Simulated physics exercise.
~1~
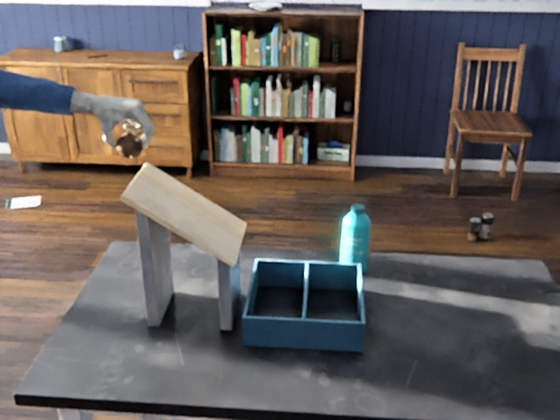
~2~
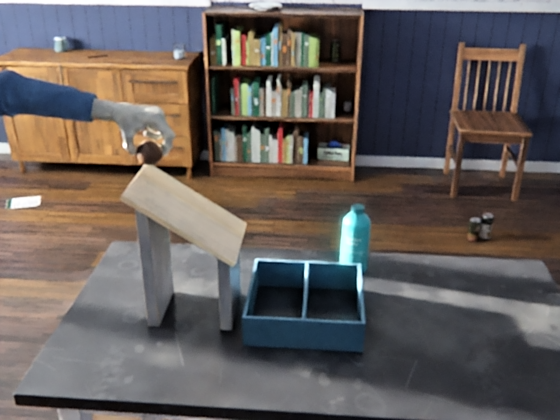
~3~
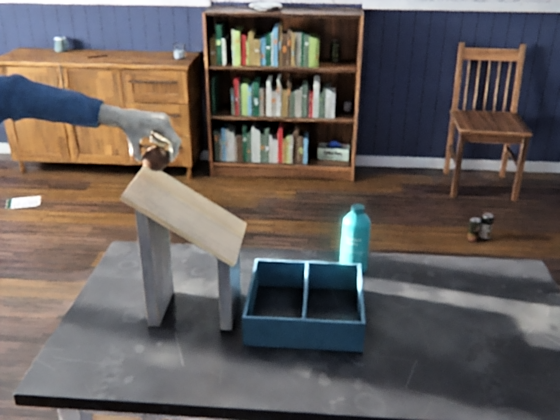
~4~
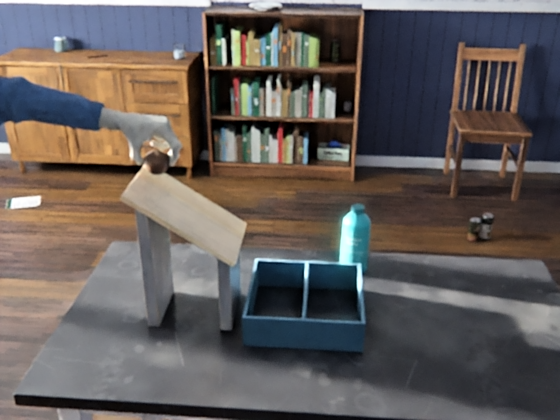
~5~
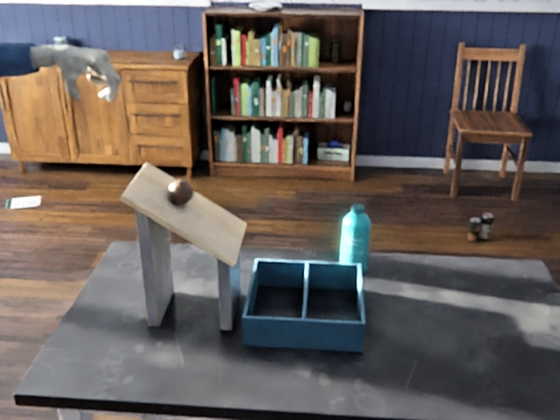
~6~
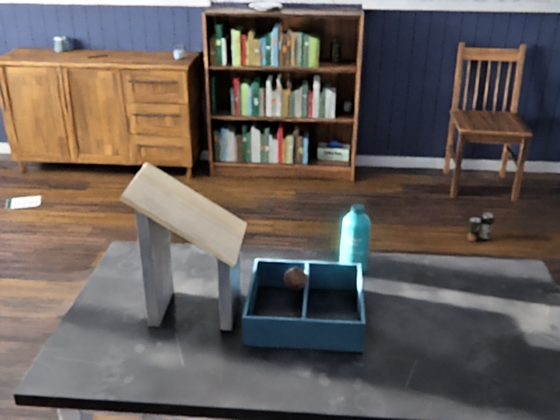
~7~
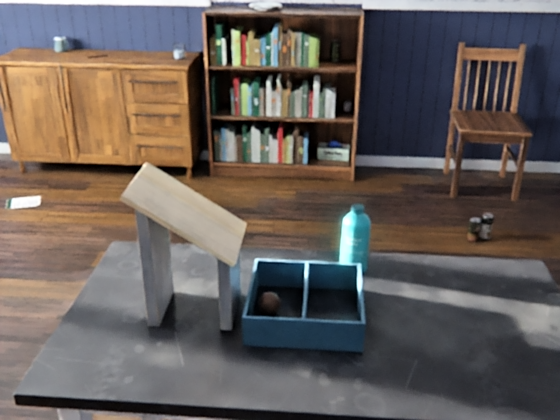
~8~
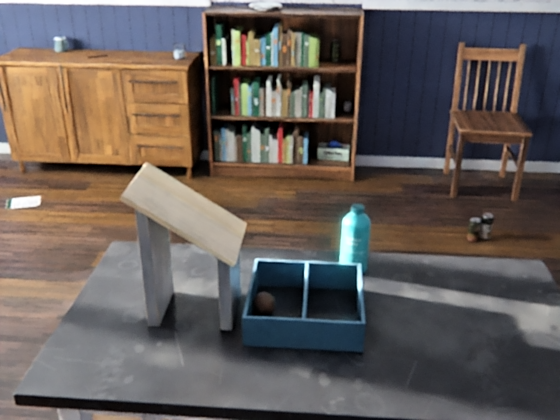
A brown onion is held by a gloved hand in a blue sleeve above a sloping wooden board on grey supports, seen from a still, slightly raised view across a dark table. To the board's right sit a blue tray with two bays and, behind it, a turquoise bottle; a wooden cabinet, bookshelf and chair line the far wall. The hand moves right, lowers the onion to the board's high end, then lets go and withdraws left. The onion travels down the slope and reaches the tray near its divider. It shifts back left and ends in the nearer bay, the bottle unmoved.
